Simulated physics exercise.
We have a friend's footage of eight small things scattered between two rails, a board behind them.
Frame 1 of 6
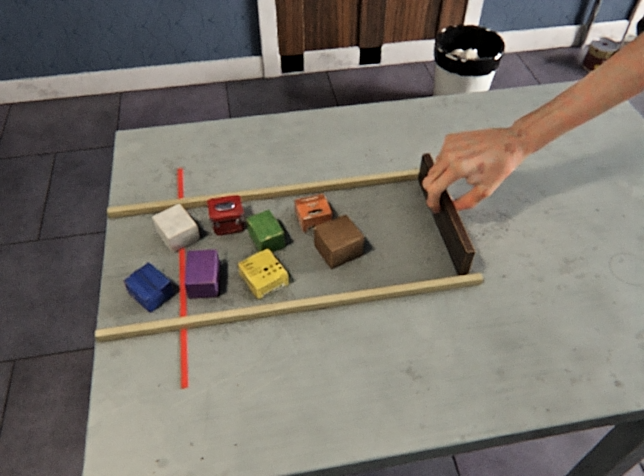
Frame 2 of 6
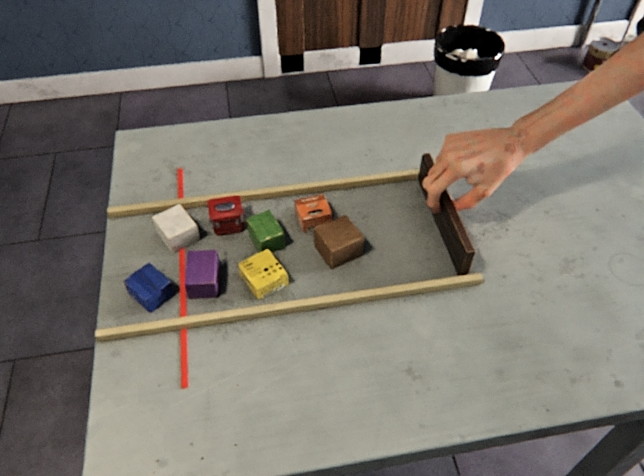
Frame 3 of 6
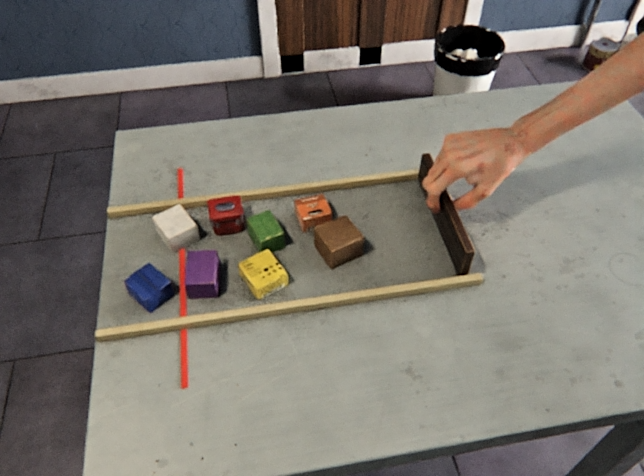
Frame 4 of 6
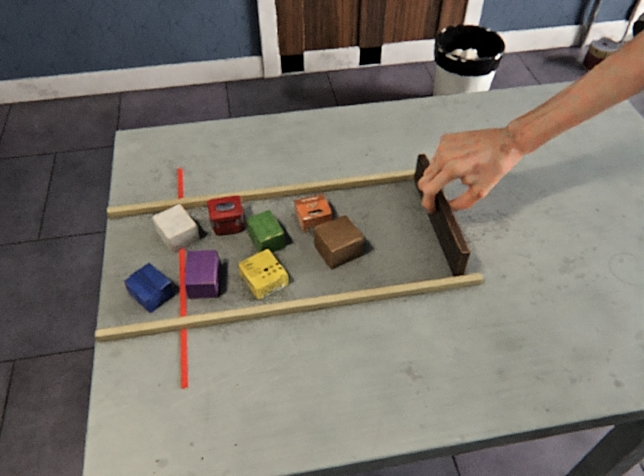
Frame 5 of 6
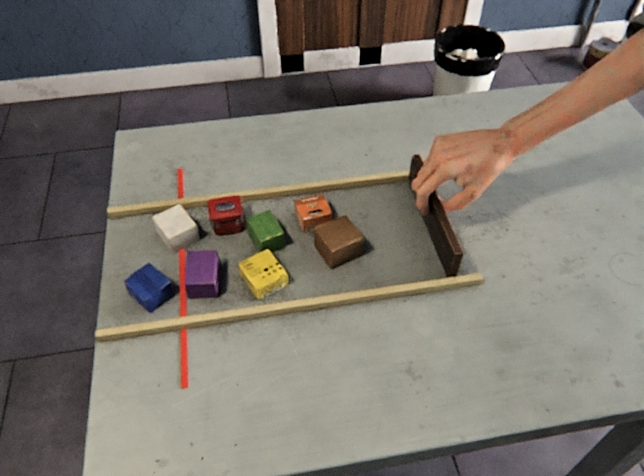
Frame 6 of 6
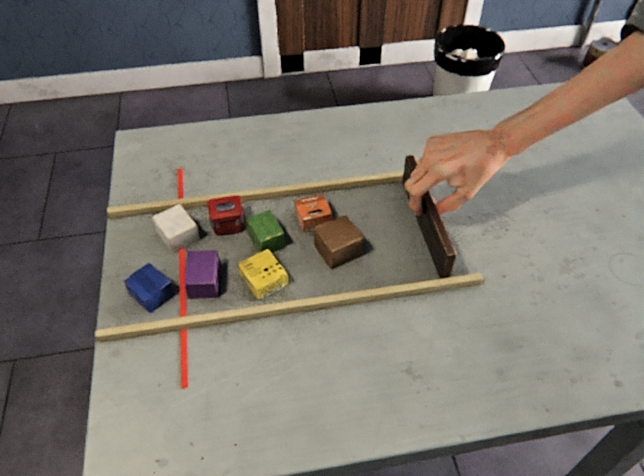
A hand slides a dark board slightly left between two rails, behind eight still blocks.
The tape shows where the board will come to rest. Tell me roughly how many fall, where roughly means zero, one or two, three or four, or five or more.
Roughly, one or two fall.
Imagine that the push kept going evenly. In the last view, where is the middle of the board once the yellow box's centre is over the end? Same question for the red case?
The middle is at (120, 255) when it's the yellow box, and at (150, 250) when it's the red case.
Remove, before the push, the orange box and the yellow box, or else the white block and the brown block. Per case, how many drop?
Well, the first time you'd get 0, and the next time 0.
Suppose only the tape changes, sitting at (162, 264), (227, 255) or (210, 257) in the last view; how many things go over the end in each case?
Floor tally per try: 2 / 0 / 0.
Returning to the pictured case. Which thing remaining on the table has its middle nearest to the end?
It's the white block.
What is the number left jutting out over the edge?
The total would be 1.
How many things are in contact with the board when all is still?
The count in contact is 3.
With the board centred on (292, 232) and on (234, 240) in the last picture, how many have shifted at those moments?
The number moved is 5 and then 8.
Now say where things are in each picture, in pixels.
The first frame shows blue box (149, 287); white block (176, 228); purple block (203, 274); board (444, 212); tape (182, 261).
The second frame shows white block (176, 229); red case (227, 215).
The third frame shows purple block (203, 274); orange box (313, 213).
The fourth frame shows blue box (149, 287); board (439, 213).
The fifth frame shows white block (176, 229); brown block (339, 242).
The sixth frame shows blue box (149, 287); white block (176, 229); purple block (203, 274); board (426, 214); tape (182, 261).
A little later, none off yet; blue box at rest near (149, 287); white block at rest near (176, 229); purple block at rest near (203, 274).
When it is over, the number that fall off is one or two; down, blue box.
